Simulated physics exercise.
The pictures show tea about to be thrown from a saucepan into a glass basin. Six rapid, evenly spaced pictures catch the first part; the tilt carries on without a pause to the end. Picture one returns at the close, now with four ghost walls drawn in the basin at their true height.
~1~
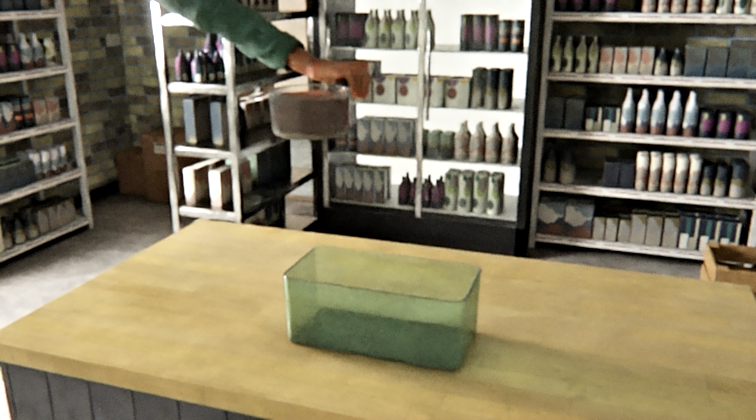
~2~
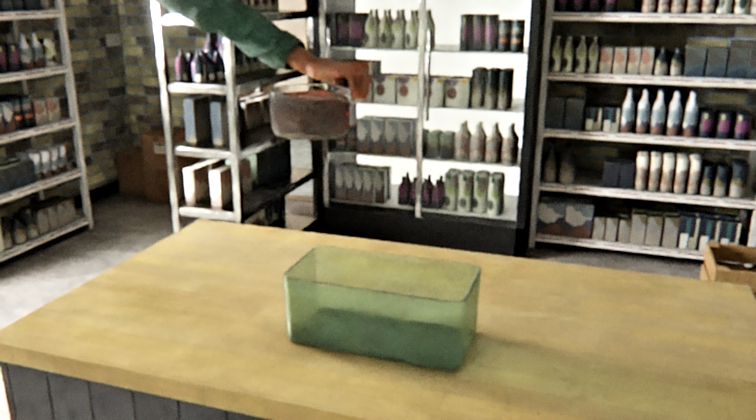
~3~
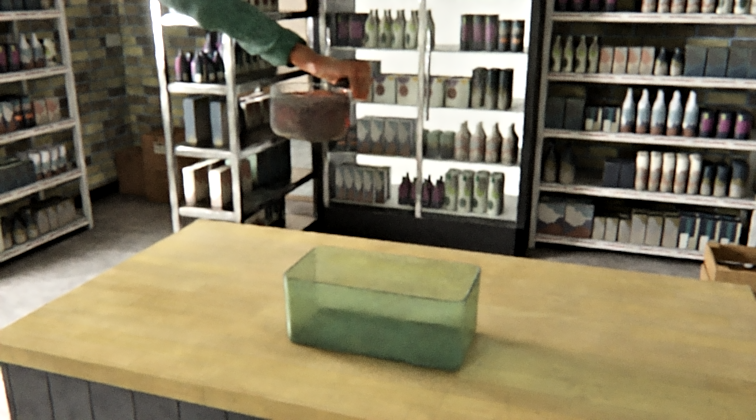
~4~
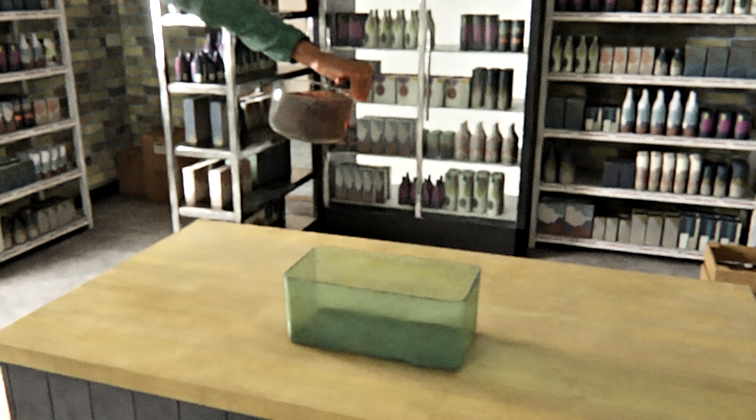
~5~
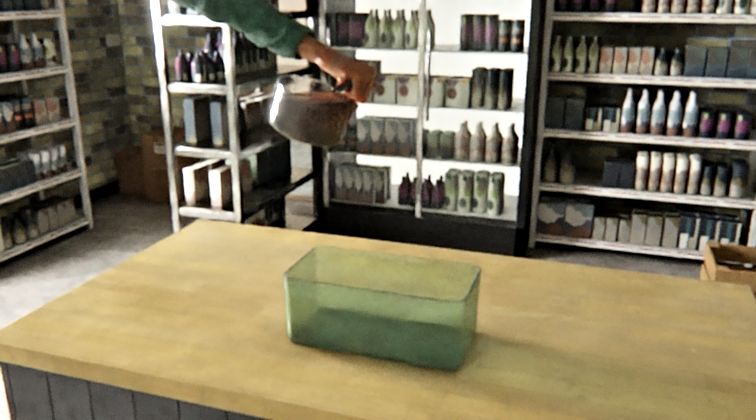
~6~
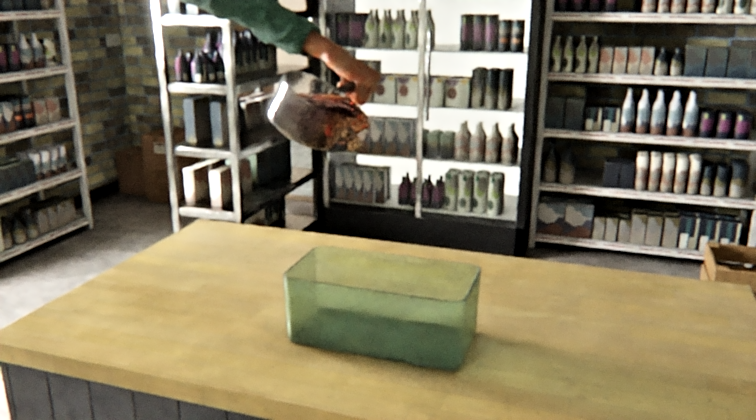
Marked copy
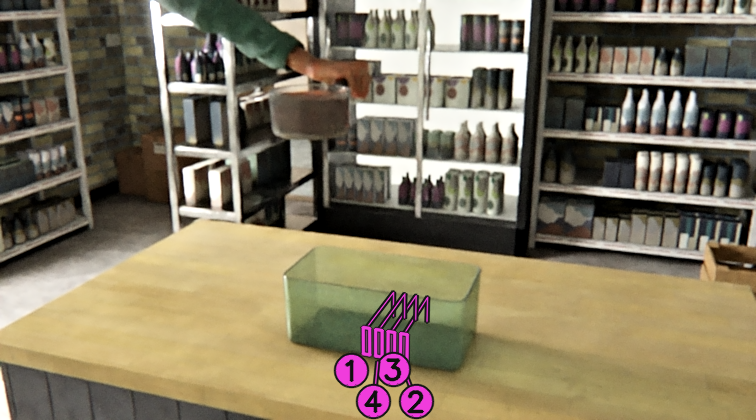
The clip shows a hand in a green sleeve holding a saucepan above and behind a green-tinted glass basin on a wooden counter, gradually tilting the pan to the right until reddish-brown liquid comes over its lip.
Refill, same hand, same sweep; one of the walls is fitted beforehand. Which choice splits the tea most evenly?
3 is best.
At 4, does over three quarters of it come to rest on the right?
No, it does not.
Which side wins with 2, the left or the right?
The left side.
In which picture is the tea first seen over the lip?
In picture 5.
In magenta, 1 at (365, 359); 2 at (402, 366); 3 at (390, 363); 4 at (377, 361).
With 1, about 21 % ends left of the wall and 77 % right of it; 3 % is lost outside.
With 2, about 71 % ends left of the wall and 25 % right of it; 3 % is lost outside.
With 3, about 48 % ends left of the wall and 50 % right of it.
With 4, about 32 % ends left of the wall and 66 % right of it.
